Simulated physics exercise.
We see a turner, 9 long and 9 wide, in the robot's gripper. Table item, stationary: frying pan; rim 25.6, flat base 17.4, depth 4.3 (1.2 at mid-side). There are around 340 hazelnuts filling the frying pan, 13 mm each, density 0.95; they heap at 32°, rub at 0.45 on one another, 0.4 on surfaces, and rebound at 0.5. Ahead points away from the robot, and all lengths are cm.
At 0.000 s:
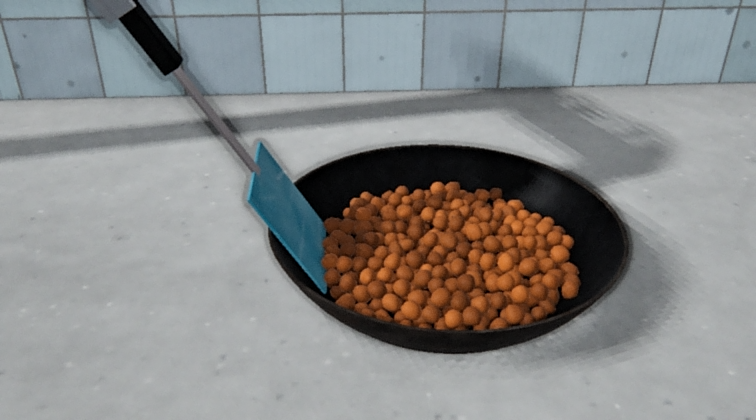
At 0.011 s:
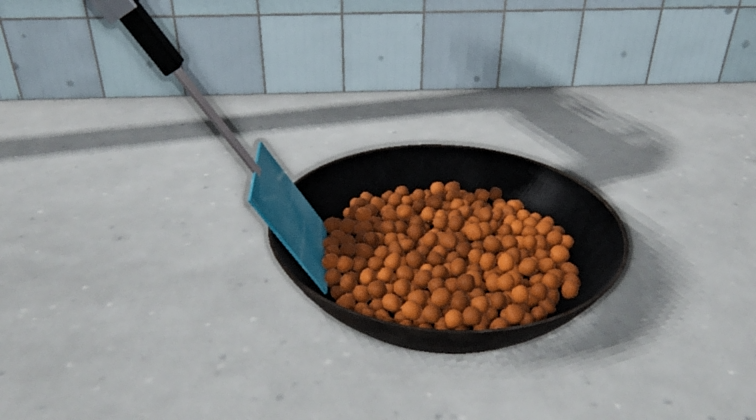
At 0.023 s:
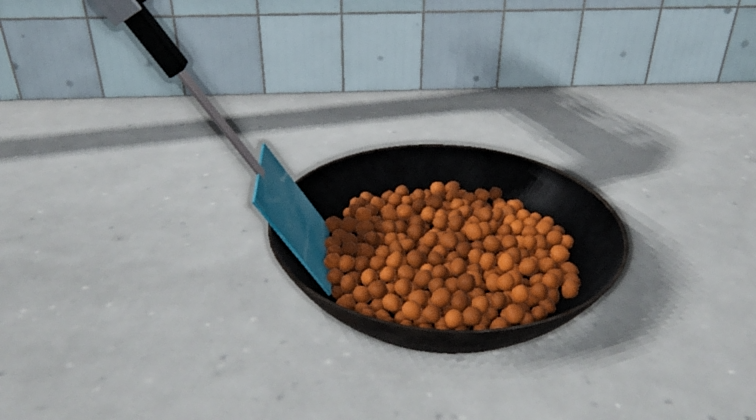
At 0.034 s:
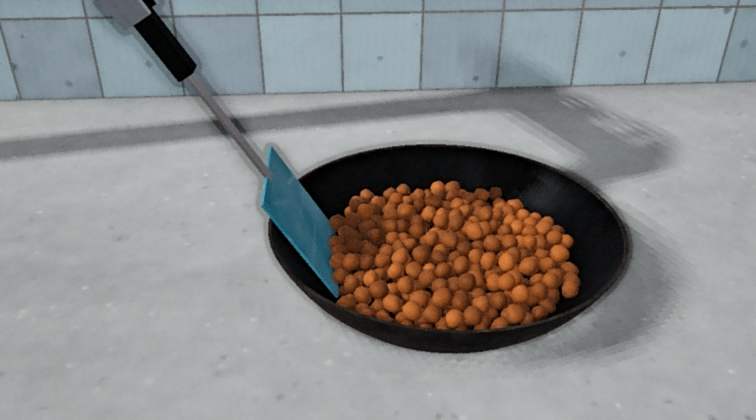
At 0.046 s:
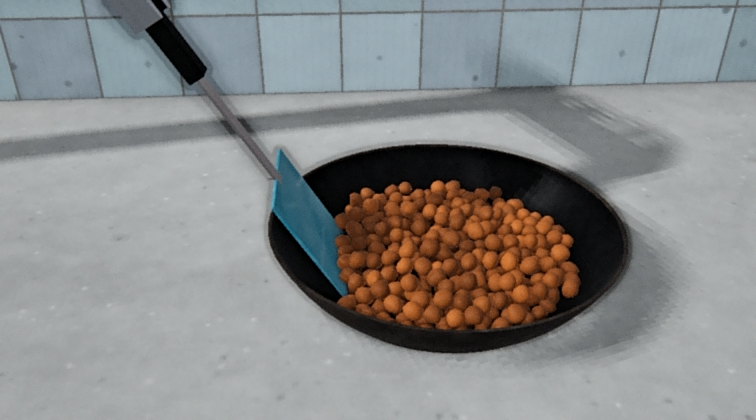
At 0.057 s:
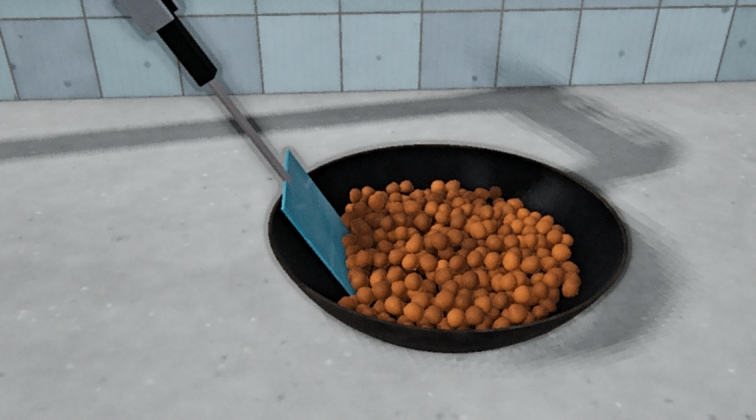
At the start, a blue turner held by a gripper rests its slanted blade against the left edge of a heap of brown balls in a black frying pan. The turner then moves slightly to the right, nudging the nearest balls inward and leaving a little bare pan behind it.
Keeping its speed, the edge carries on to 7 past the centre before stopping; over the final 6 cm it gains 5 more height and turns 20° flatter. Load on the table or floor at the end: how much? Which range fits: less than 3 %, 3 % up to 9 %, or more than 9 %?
The range that fits is 3 % up to 9 %.
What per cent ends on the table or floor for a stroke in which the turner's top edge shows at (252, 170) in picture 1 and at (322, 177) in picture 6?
It works out to about 25 %, more or less.
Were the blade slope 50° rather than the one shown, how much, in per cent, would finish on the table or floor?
In that case around 5 per cent.
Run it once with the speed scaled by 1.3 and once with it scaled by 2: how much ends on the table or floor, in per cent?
About 10 and 20 per cent.
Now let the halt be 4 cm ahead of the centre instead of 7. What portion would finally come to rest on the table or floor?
I'd expect close to 0 per cent then.
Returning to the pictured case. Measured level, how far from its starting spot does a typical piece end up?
Roughly 3 centimetres.
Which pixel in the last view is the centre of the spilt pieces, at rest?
The centre sits at roughly (722, 247).
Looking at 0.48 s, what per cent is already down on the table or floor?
Some 4 per cent.
After 0.15 s, sloping 59°, highest piece 5 above the table; 335 in the frying pan.
After 0.24 s, sloping 51°, highest piece 6 above the table; 335 in the frying pan.
After 0.48 s, sloping 39°, highest piece 5 above the table; 320 in the frying pan, 15 on the table or floor.
After 1.53 s, sloping 39°, highest piece 5 above the table; 319 in the frying pan, 16 on the table or floor.
In the end, 319 in the frying pan, 16 on the table or floor. That is 5 % on the table or floor.
